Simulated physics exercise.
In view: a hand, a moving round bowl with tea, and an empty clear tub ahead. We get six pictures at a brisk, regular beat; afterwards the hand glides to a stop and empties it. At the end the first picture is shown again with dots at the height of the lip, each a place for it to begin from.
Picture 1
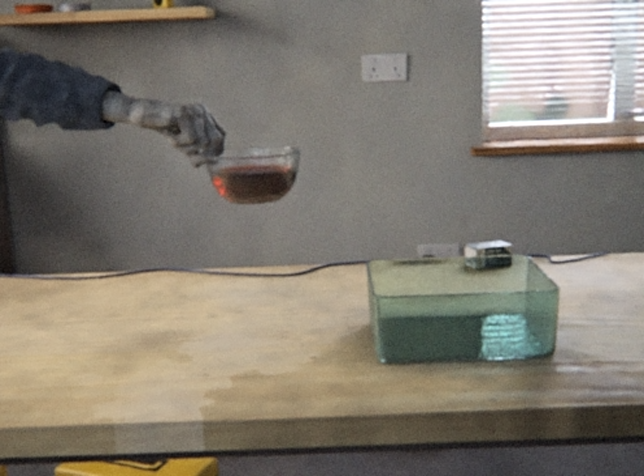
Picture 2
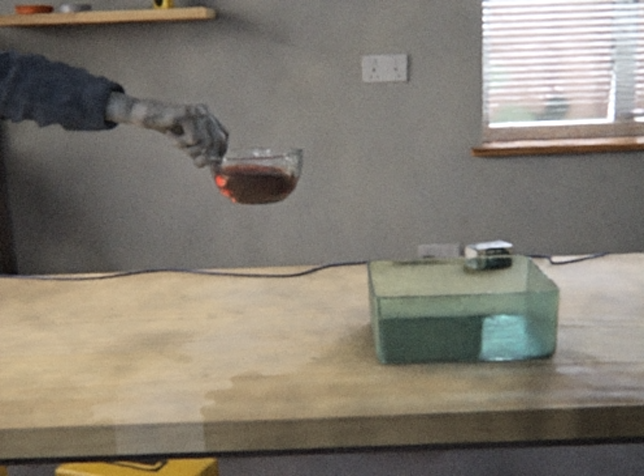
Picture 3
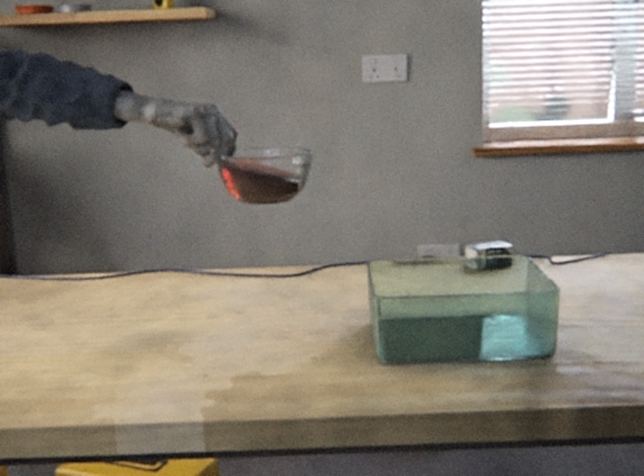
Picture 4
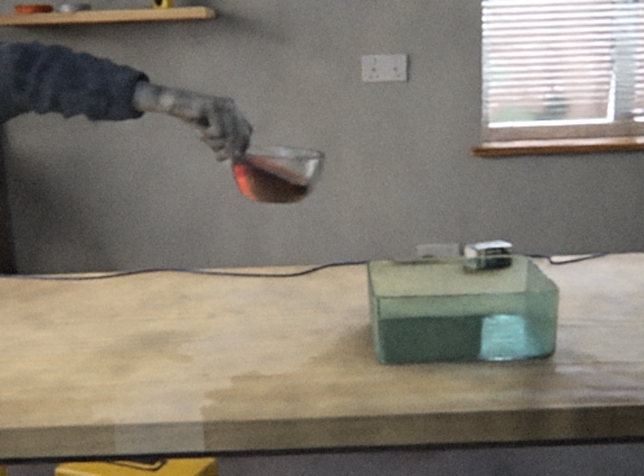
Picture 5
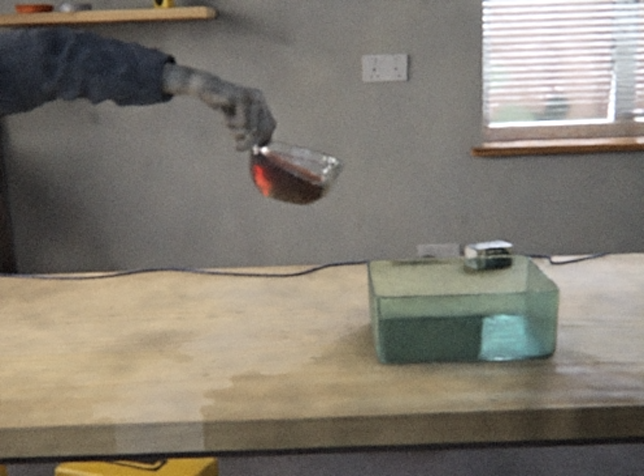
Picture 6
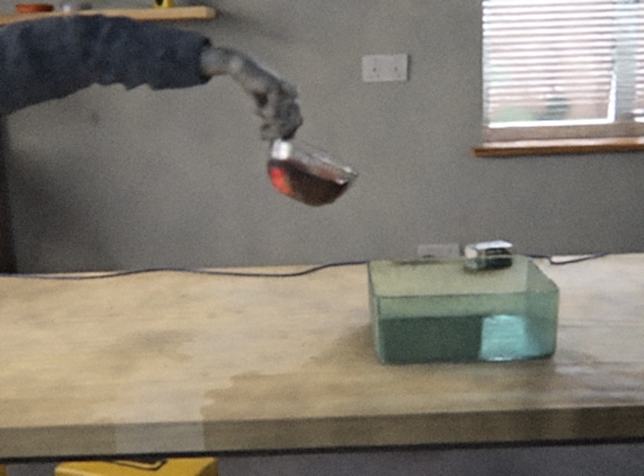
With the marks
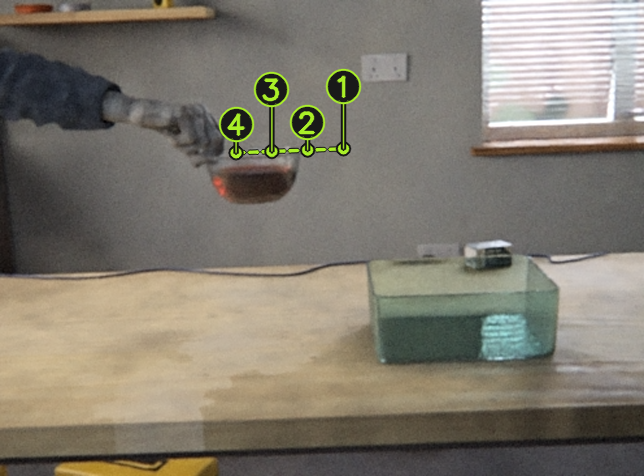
A glass bowl of reddish-brown liquid, held by a gloved hand, moves right and tilts rightward.
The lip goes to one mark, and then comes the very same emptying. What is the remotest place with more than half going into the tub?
Take 4.
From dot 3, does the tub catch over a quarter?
Yes.
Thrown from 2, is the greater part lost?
No, not at all.
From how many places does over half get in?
All four.
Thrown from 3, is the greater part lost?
No, that is safe.
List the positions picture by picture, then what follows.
Upright, lip at (298, 150); tub from (377, 362) to (555, 355); nothing has left yet, in the first frame.
Upright, lip at (301, 151); nothing has left yet, in the second frame.
Upright, lip at (309, 151); nothing has left yet, in the third frame.
Tipped about 6°, lip at (323, 154); nothing has left yet, in the fourth frame.
Tipped about 15°, lip at (341, 161); nothing has left yet, in the fifth frame.
Tipped about 28°, lip at (357, 172); nothing has left yet, in the sixth frame.
On the marked copy, 1 at (343, 148); 2 at (307, 150); 3 at (271, 151); 4 at (236, 152).
Choosing 1, about 89 % lands in the tub, 5 % falls short and 6 % goes beside or beyond.
Choosing 2, about 84 % lands in the tub, 5 % falls short and 11 % goes beside or beyond.
Choosing 3, about 81 % lands in the tub, 8 % falls short and 11 % goes beside or beyond.
Choosing 4, about 66 % lands in the tub, 25 % falls short and 9 % goes beside or beyond.
